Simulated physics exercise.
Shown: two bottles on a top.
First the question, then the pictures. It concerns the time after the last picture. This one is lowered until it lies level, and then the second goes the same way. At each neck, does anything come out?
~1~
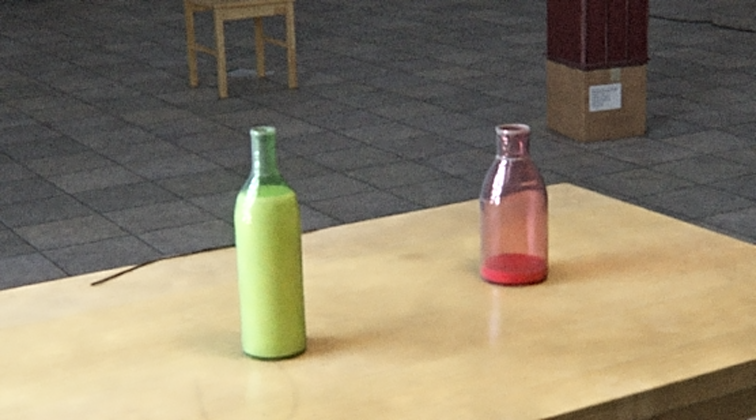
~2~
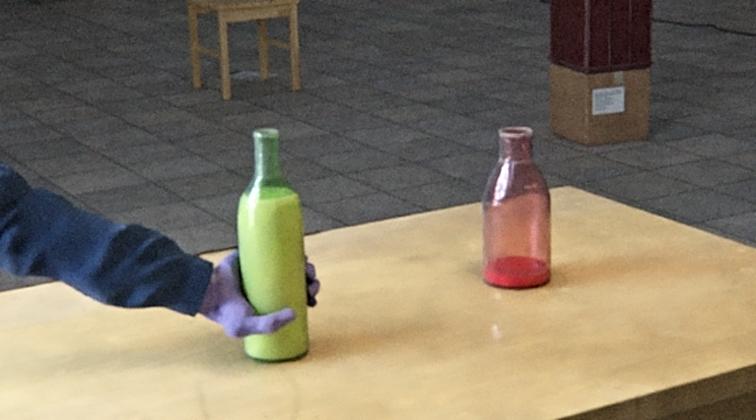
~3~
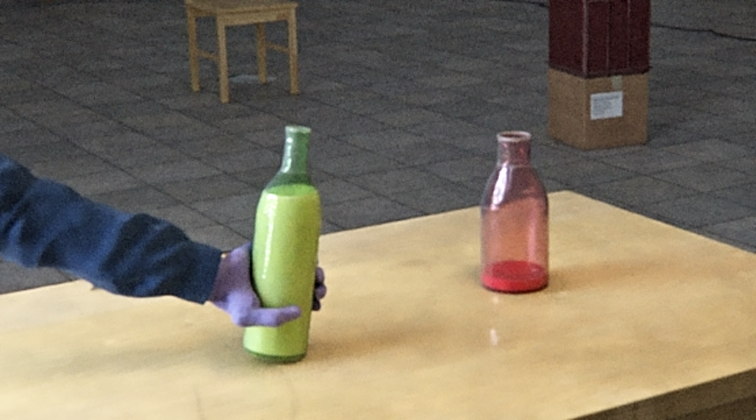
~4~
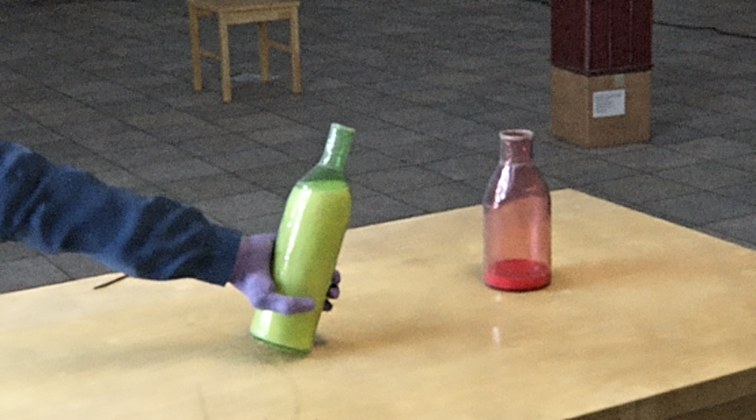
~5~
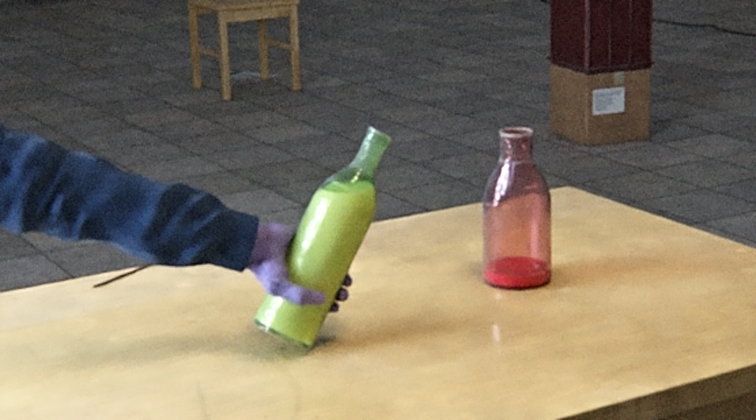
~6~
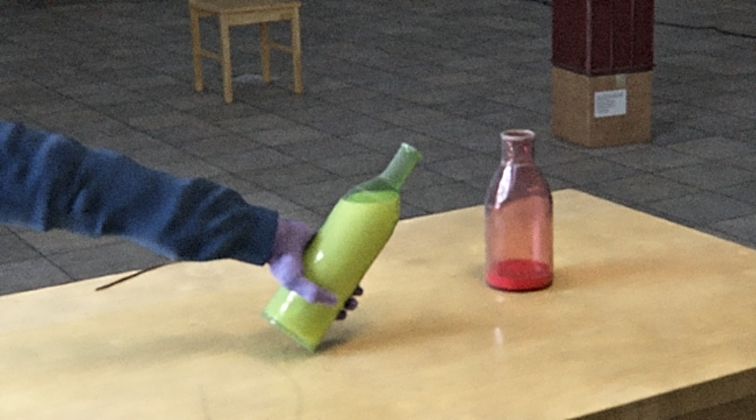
Left bottle: Yes; right bottle: No.
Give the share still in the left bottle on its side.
About 35 per cent.
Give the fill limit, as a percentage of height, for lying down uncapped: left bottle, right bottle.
Limits: Around 24 per cent and around 18 per cent.
Next, the left bottle is nearly down; left bottle, dry at the neck.
After that, the left bottle lies flat; left bottle, some has come out.
Finally, both lie flat; left bottle, some has come out; right bottle, dry at the neck.
